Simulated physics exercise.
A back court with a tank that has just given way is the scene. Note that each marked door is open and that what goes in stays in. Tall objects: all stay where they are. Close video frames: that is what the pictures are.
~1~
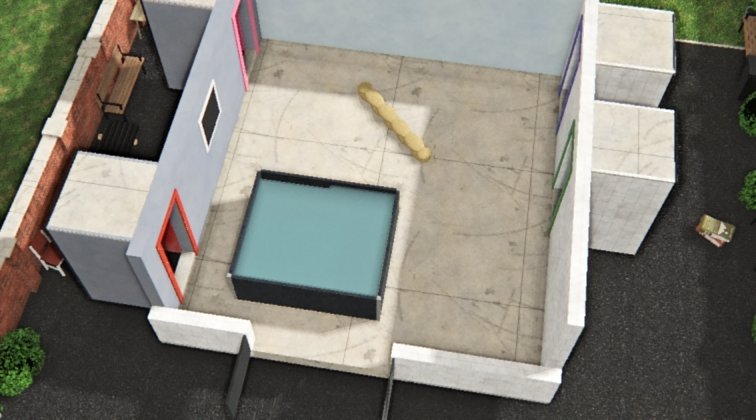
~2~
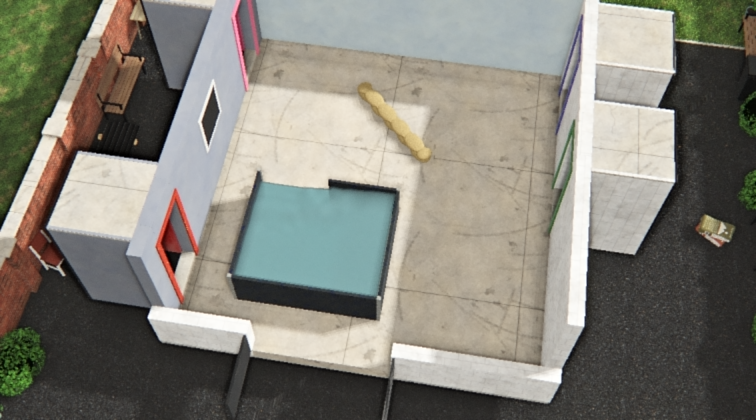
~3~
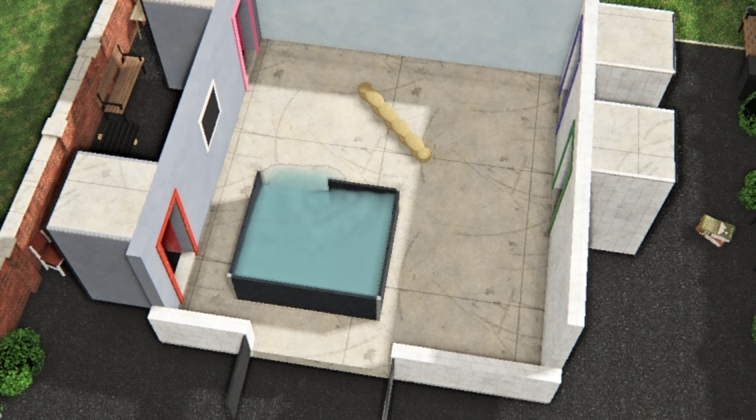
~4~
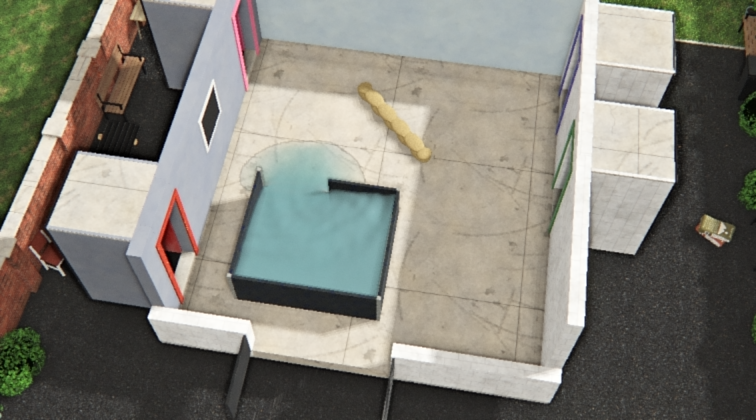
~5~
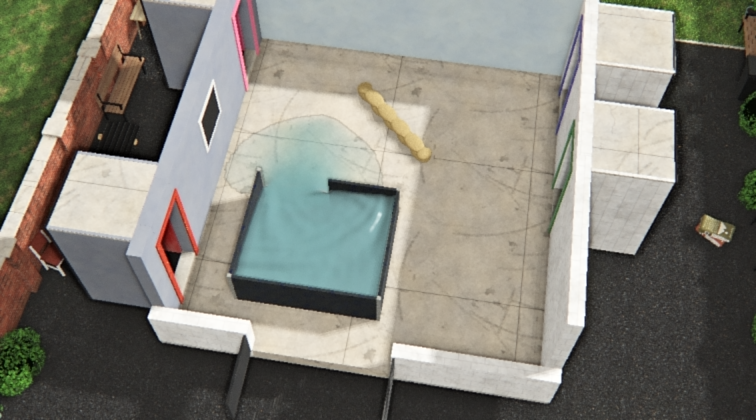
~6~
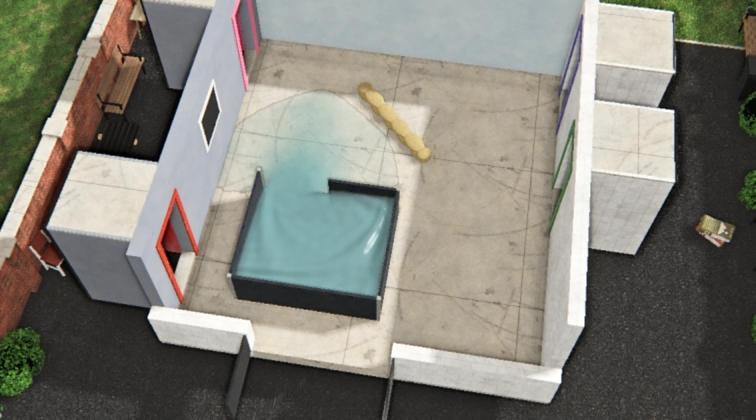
Teal water pours through a gap in the open tank's far side and spreads across the floor.
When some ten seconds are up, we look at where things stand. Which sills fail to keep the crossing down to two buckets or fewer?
Pink door: Over the line on that one; red door: Not over the line on that one; green door: Not over the line on that one; blue door: Not over the line on that one.
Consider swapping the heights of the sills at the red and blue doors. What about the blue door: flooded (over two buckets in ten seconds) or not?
I'd say the blue door tops the limit this time.
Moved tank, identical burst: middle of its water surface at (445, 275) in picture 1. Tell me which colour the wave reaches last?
It's the red door.
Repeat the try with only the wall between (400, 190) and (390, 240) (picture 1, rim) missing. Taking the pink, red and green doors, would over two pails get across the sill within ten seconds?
Pink door takes less; red door is under; green door floods.
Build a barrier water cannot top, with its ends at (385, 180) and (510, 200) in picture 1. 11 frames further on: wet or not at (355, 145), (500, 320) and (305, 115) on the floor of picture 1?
Taking the points in order, they are inundated, high and dry and inundated.
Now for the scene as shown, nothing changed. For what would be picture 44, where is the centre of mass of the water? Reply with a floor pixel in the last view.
Estimate: (352, 163).
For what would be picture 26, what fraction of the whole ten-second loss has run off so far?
I'd put it near 40 in a hundred.
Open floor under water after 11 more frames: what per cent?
About 35 in a hundred.
A moment on, water covers 30 % of the floor; the pink door wet at the sill, nothing in, the red door not reached, the green door not reached, the blue door not reached.
Next, water covers 35 % of the floor; the pink door under two buckets in, the red door not reached, the green door not reached, the blue door not reached.
Then, water covers 50 % of the floor; the pink door far over two buckets in, the red door wet at the sill, nothing in, the green door not reached, the blue door not reached.
Later, water covers 80 % of the floor; the pink door far over two buckets in, the red door wet at the sill, nothing in, the green door wet at the sill, nothing in, the blue door wet at the sill, nothing in.
In the end, water covers 95 % of the floor; the pink door far over two buckets in, the red door wet at the sill, nothing in, the green door under two buckets in, the blue door wet at the sill, nothing in.
